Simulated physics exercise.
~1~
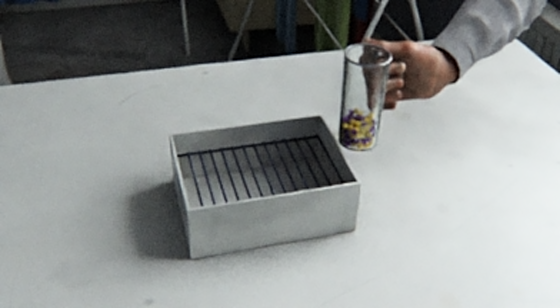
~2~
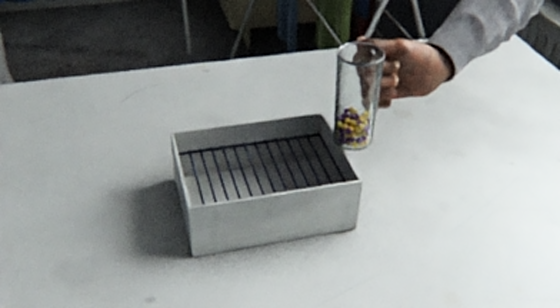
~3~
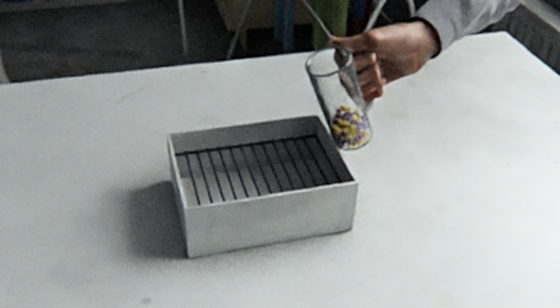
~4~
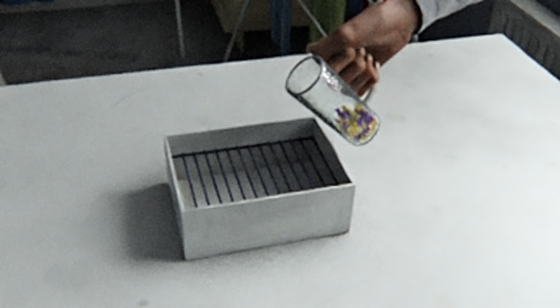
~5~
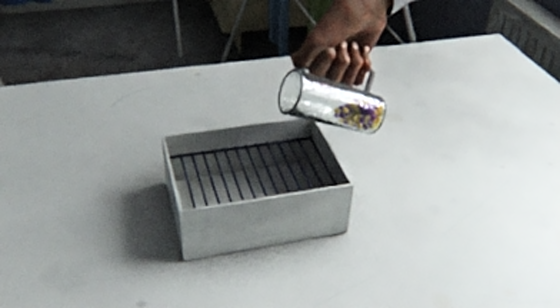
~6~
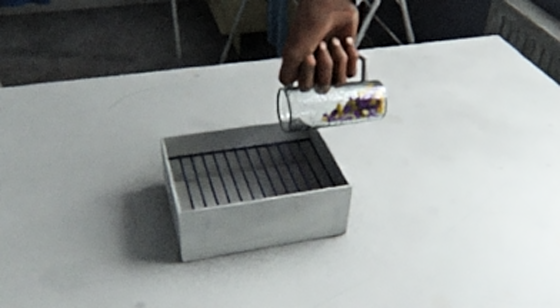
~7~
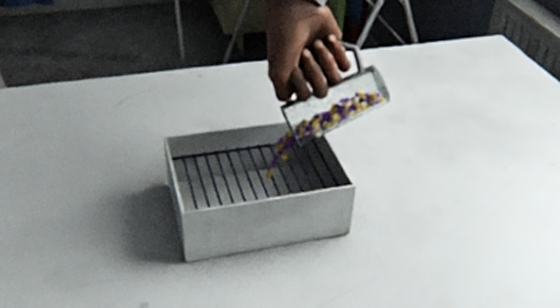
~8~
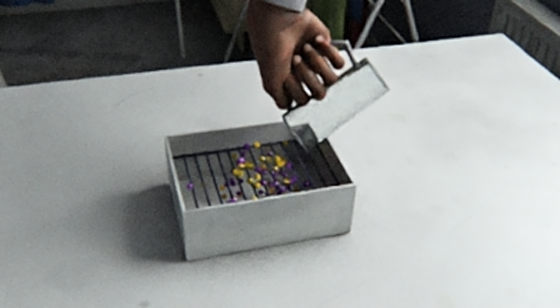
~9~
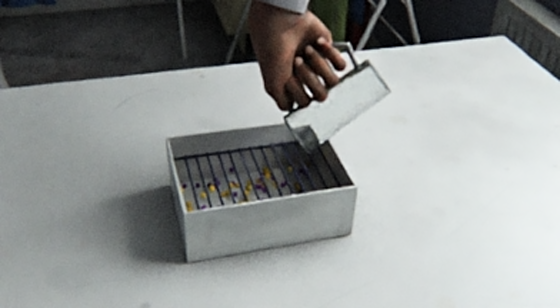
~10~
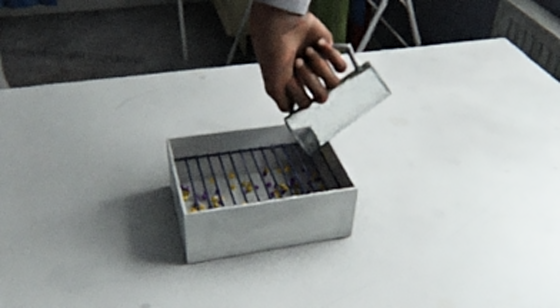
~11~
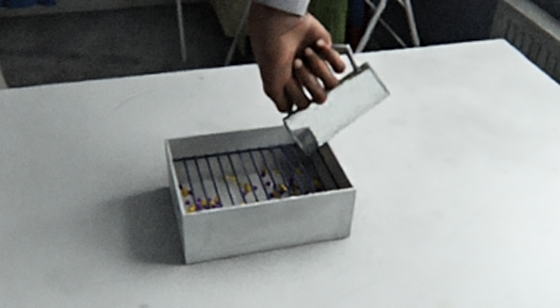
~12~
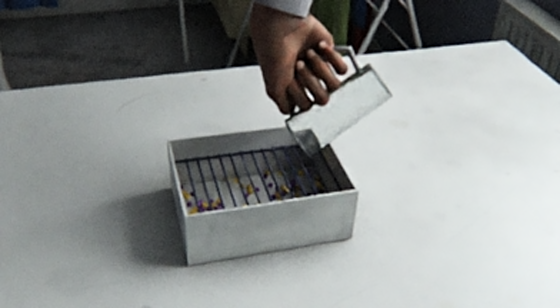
On a pale tabletop seen from above at a slight angle, through a gently swaying camera, an open grey box sits near the centre with a rack of dark wires across its inside. To its right, a hand in a light sleeve holds a clear glass with a handle, partly filled with small purple and yellow bits. The hand brings the glass left and tips it onto its side above the box's right edge. The bits slide to the mouth and spill onto the wires, scattering leftward. Both colours drop through and lie beneath the rack, while the hand keeps the emptied glass tilted mouth-down over the box.
